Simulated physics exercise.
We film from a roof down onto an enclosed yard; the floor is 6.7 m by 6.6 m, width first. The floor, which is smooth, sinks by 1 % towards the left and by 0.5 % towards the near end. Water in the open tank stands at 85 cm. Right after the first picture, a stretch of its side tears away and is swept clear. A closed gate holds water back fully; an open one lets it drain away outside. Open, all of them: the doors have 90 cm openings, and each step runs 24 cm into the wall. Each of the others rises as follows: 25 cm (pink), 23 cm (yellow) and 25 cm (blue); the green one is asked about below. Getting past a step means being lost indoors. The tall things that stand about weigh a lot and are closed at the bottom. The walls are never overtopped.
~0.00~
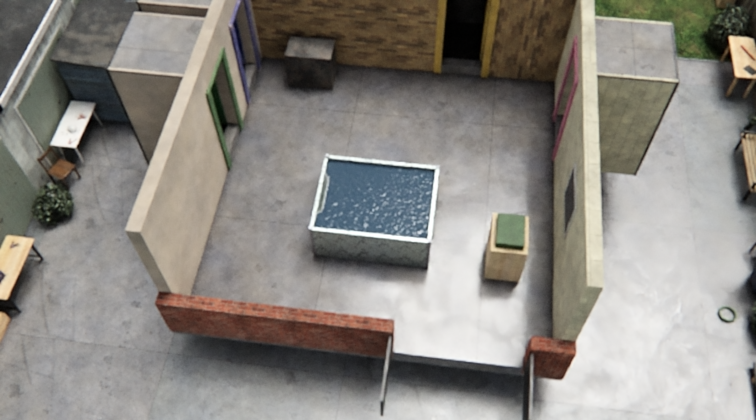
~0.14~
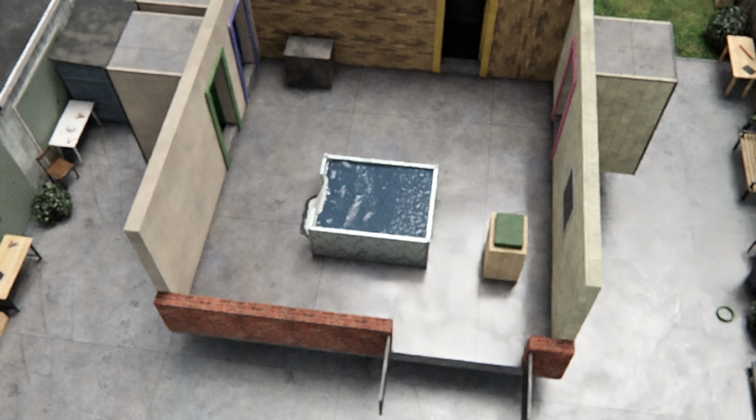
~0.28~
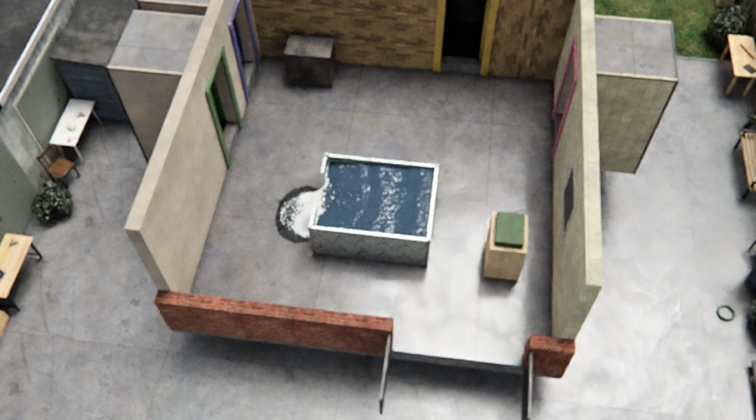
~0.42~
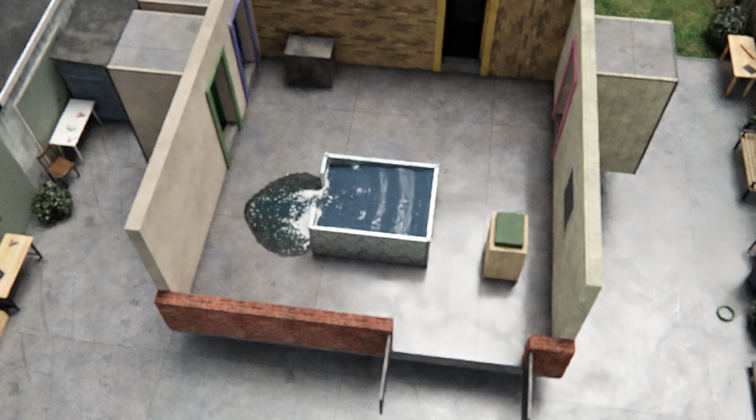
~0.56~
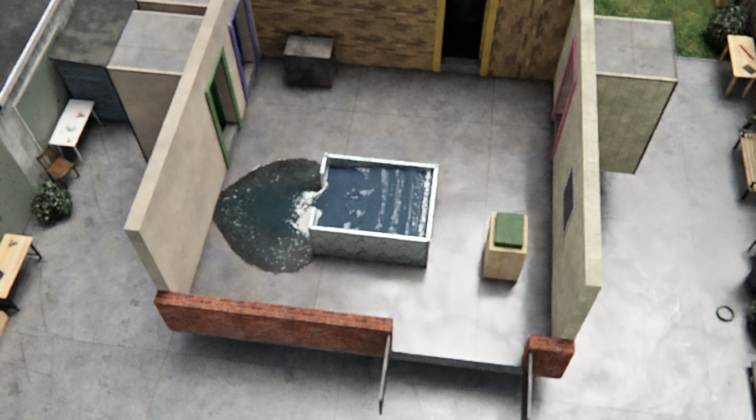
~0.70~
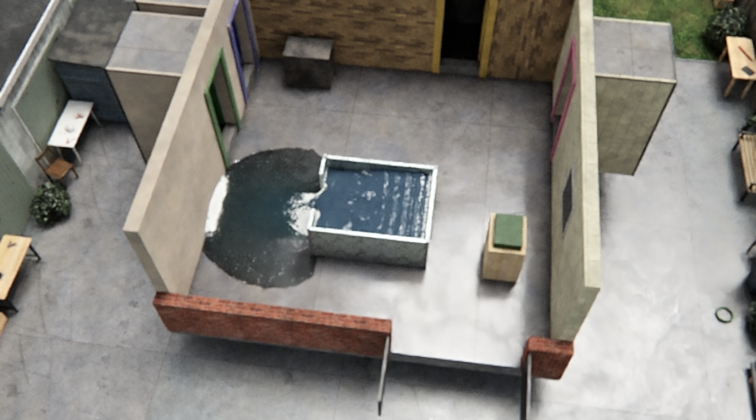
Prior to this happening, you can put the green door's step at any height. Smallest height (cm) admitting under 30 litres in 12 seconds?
Roughly 16 cm.
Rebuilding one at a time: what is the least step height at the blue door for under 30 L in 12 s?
The blue door needs around 16 cm.
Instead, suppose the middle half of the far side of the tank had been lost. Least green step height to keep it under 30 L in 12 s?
Close to 7.5 cm at the least.
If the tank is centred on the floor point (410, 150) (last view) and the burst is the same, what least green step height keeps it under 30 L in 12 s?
29 cm, give or take.
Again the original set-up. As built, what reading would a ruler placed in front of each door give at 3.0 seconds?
Door by door in centimetres - pink 0, yellow 0, green 17, blue 8.
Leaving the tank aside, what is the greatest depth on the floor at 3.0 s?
34 cm.
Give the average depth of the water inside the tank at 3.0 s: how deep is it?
I'd put it at some 39 centimetres on average.
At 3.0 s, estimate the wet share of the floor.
Around 40 per cent of the floor.
After 1.4 s water covers 20 % of the floor, deepest (44 cm) near (183, 314); 25 cm at the green door, 0 litres in over its 23 cm step.
After 3.0 s water covers 40 % of the floor, deepest (34 cm) near (183, 314); 17 cm at the green door, 4 litres in over its 23 cm step.
After 12.0 s water covers 100 % of the floor, deepest (11 cm) near (183, 314); 7 cm at the green door, 4 litres in over its 23 cm step.
At the green door as built, the water arrived by 0.9 s and peaked near 25 cm at 1.8 s.
Run again over the same 12 s with other heights there, 43 litres in over 14 cm, 14 litres over 19 cm. The limit of 30 litres is kept from about 16 cm up.
